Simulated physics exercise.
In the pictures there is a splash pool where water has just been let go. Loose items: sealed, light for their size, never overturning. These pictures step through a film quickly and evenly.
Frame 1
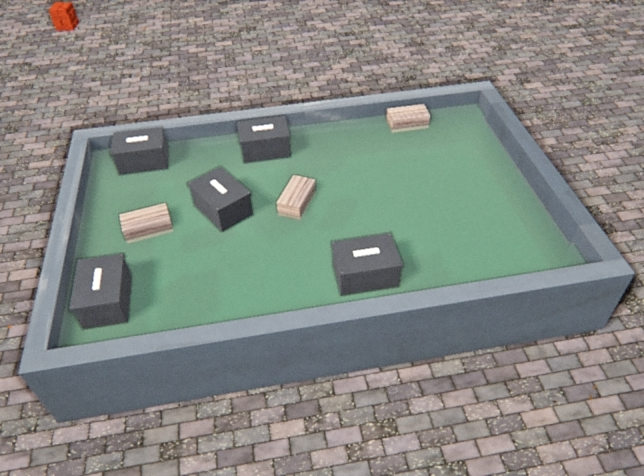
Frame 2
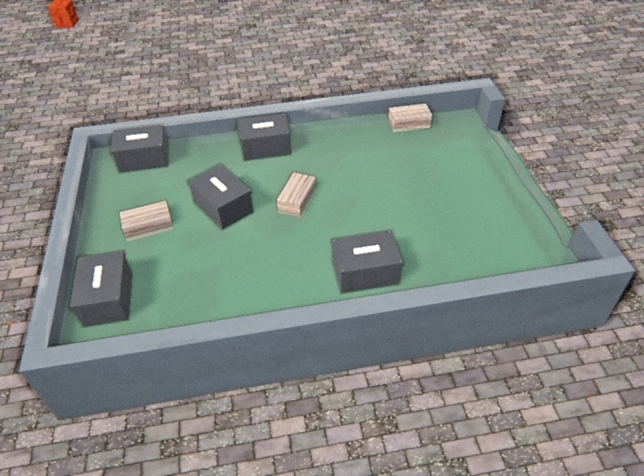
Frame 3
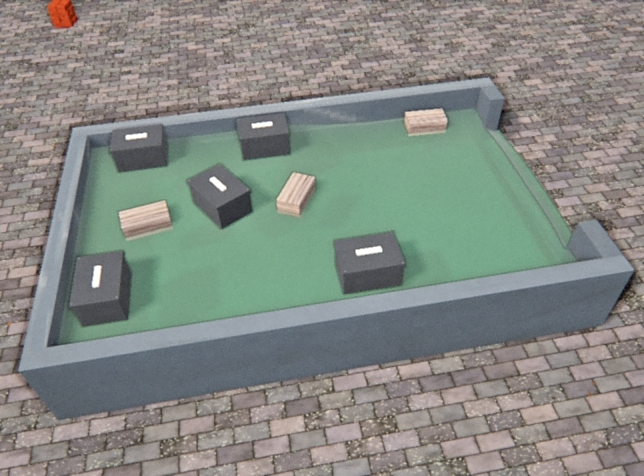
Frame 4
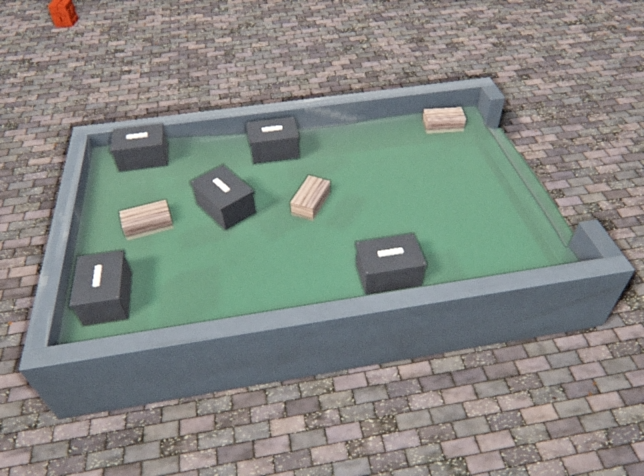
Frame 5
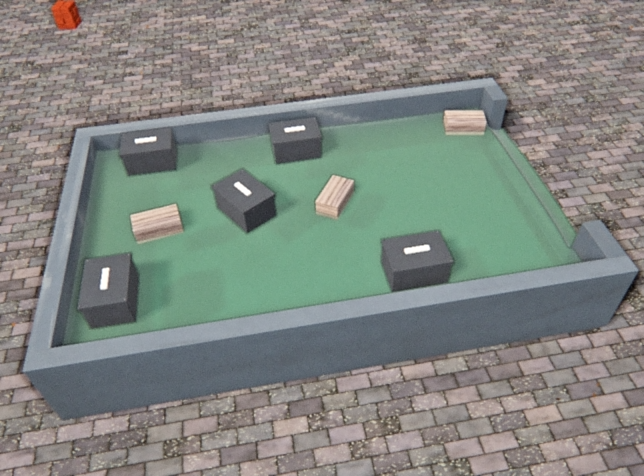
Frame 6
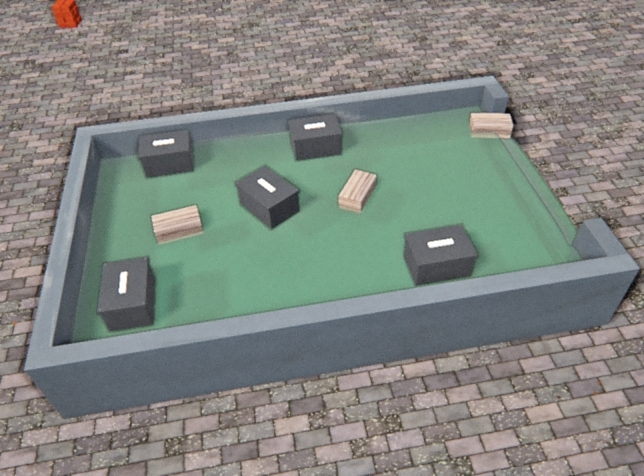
A section of the right wall of a shallow green pool disappears, leaving a gap, and a wooden block near it drifts right toward the opening. The other striped blocks and dark boxes then shift gradually rightward, those farthest left moving last.
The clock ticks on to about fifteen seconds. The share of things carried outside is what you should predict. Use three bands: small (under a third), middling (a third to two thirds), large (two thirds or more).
Middling.
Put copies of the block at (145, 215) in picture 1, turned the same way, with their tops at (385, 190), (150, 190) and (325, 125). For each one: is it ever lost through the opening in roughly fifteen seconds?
Copy one leaves the room, copy two never leaves, copy three leaves the room.
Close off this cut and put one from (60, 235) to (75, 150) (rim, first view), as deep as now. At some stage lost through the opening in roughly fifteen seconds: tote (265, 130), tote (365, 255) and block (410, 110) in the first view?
First flushed away, then held back, then held back.
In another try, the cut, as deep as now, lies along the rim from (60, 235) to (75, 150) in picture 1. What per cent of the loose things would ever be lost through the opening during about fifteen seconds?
Roughly 80 per cent.
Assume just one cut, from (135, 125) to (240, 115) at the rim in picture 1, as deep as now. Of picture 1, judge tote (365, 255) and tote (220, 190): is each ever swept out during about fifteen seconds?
Per object: Retained / flushed out.
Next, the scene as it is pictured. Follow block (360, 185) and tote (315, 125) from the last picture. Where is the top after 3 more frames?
They should be roughly at (409, 180) and (356, 127).
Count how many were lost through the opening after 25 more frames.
4.
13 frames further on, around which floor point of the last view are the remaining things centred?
(327, 223).
A moment on, 1 of 8 are out; 7 afloat.
Next, 2 of 8 are out; 6 afloat.
Later, 4 of 8 are out; 4 afloat.
In the end, 4 of 8 are out; 4 afloat.
